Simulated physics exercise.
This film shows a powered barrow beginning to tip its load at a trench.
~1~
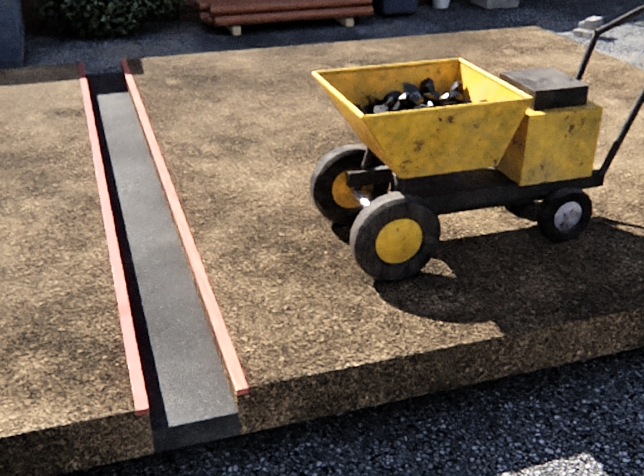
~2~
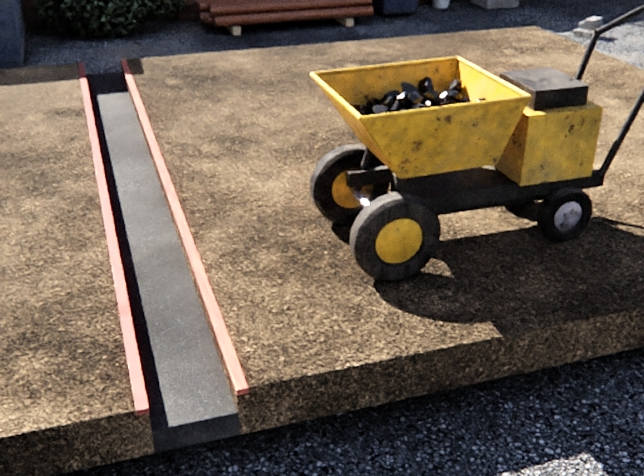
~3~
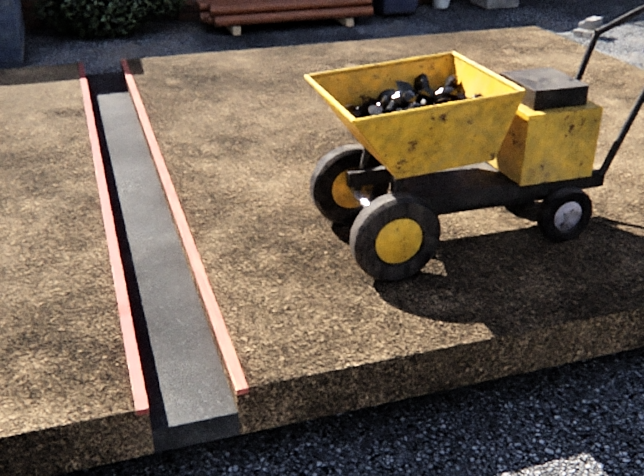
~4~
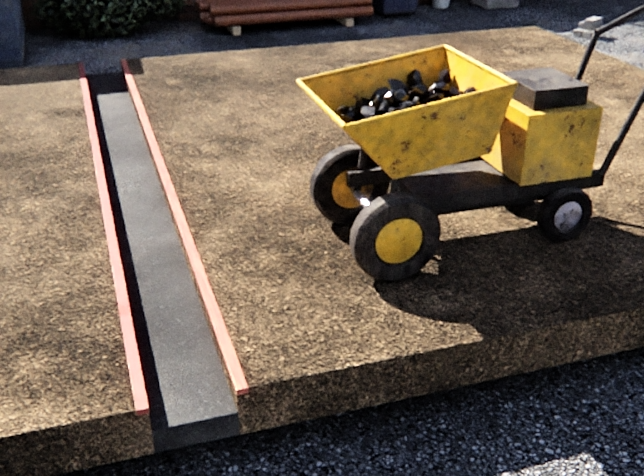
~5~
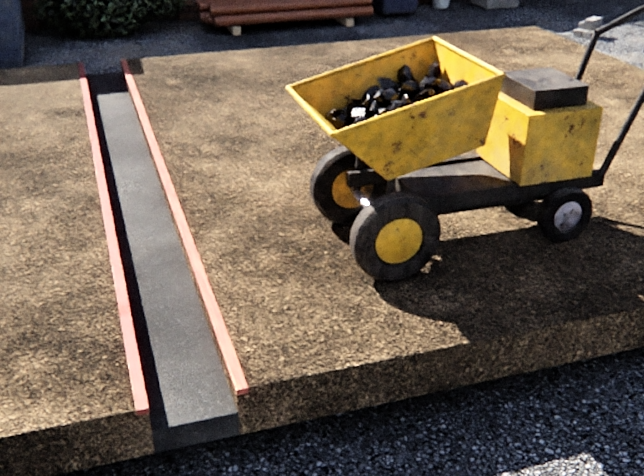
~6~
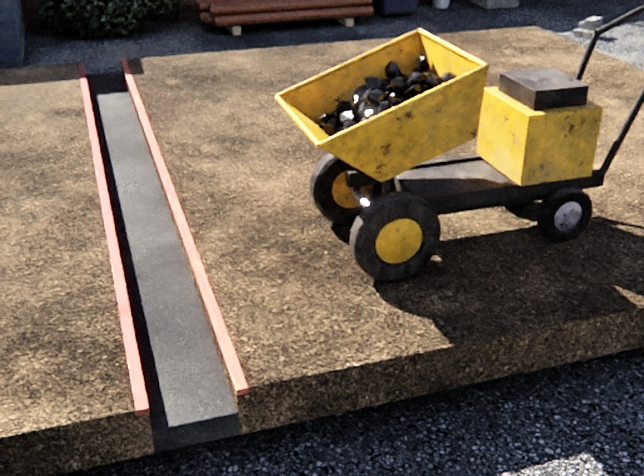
The yellow skip on a small wheeled barrow, loaded with black lumps, slowly tilted forward to the left, its back end rising while the wheels stayed still beside a shallow, red-edged trench.
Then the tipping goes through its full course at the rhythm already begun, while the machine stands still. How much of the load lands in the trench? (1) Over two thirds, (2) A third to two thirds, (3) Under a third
Answer: 2.
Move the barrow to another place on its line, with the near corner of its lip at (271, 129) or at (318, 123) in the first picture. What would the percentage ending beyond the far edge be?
Position 1 near 30 %, position 2 near 0 %.
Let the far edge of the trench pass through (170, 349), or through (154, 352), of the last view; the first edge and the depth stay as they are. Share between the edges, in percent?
40 % and 50 %, give or take.
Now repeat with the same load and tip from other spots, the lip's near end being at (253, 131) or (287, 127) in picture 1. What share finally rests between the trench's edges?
About 50 percent at the first place and about 80 percent at the second.
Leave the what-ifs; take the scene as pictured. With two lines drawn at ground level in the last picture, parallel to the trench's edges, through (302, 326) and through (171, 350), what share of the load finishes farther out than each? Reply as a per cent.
In order: 90 per cent, then 20 per cent.
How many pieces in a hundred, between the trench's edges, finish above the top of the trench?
5 per cent, near enough.
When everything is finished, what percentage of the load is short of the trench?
40 %.
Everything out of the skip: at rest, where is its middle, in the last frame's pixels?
Somewhere around (187, 278) in the final view.
Just after the last frame, skip tipped steeply; every one in the skip.
A moment on, skip tipped right over; the larger part in the skip; about a tenth short of the trench; just a few in or heaped over the trench; just a few falling.
Further on, skip tipped right over; roughly a quarter in the skip; roughly a third short of the trench; roughly a third in or heaped over the trench; just a few beyond it.
When it is over, skip tipped right over; about a tenth in the skip; roughly a third short of the trench; roughly half in or heaped over the trench; just a few beyond it.
